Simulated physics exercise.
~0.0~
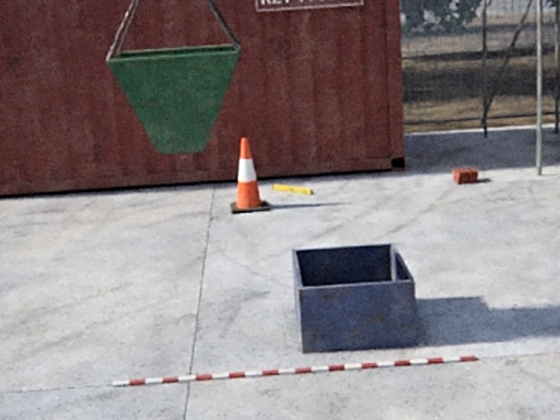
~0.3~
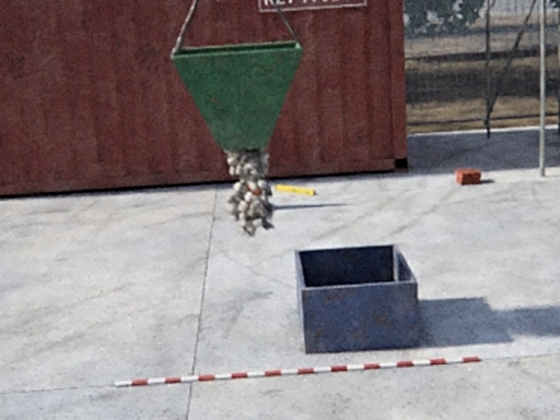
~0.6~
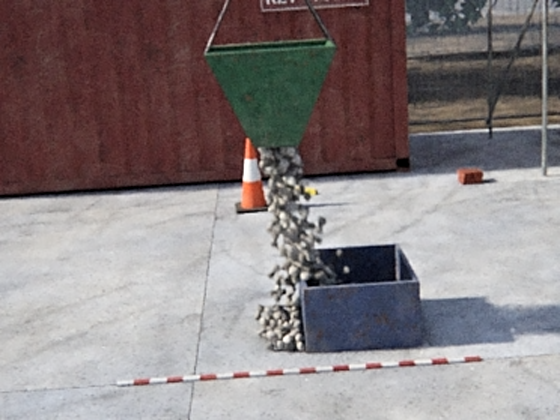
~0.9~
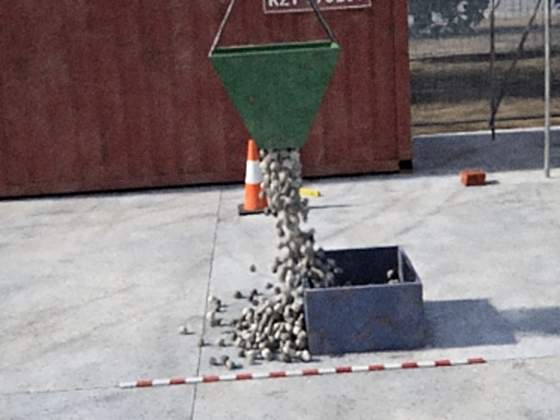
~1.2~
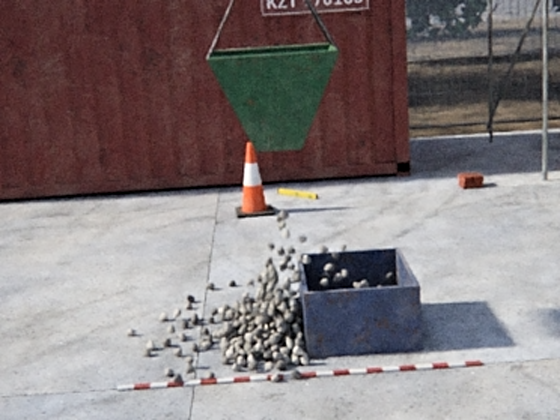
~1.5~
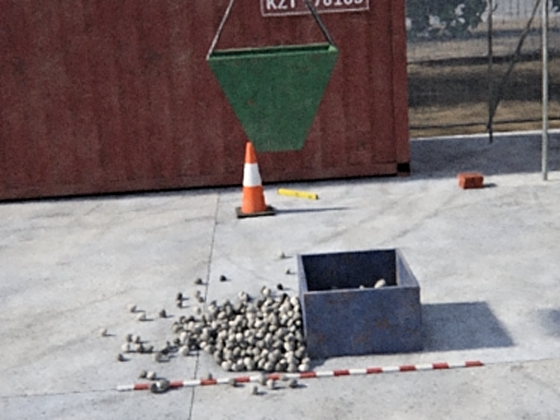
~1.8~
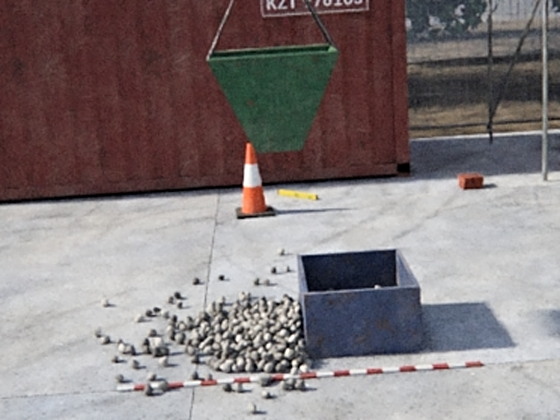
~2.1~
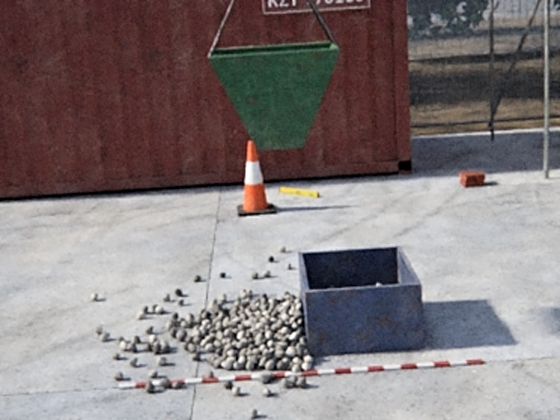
On a sunlit concrete yard in front of a dark red shipping container, a green hopper hangs above an open blue-grey bin, with an orange and white cone behind and a red and white striped staff on the ground. The hopper moves to the right and rounded stones begin pouring from its bottom. It comes to a stop with its outlet near the bin's left edge, so some stones drop inside while many land beside it. The stream runs out, and stones roll and scatter leftward. At the end, the larger share lies heaped left of the bin, beneath the still, emptied hopper.
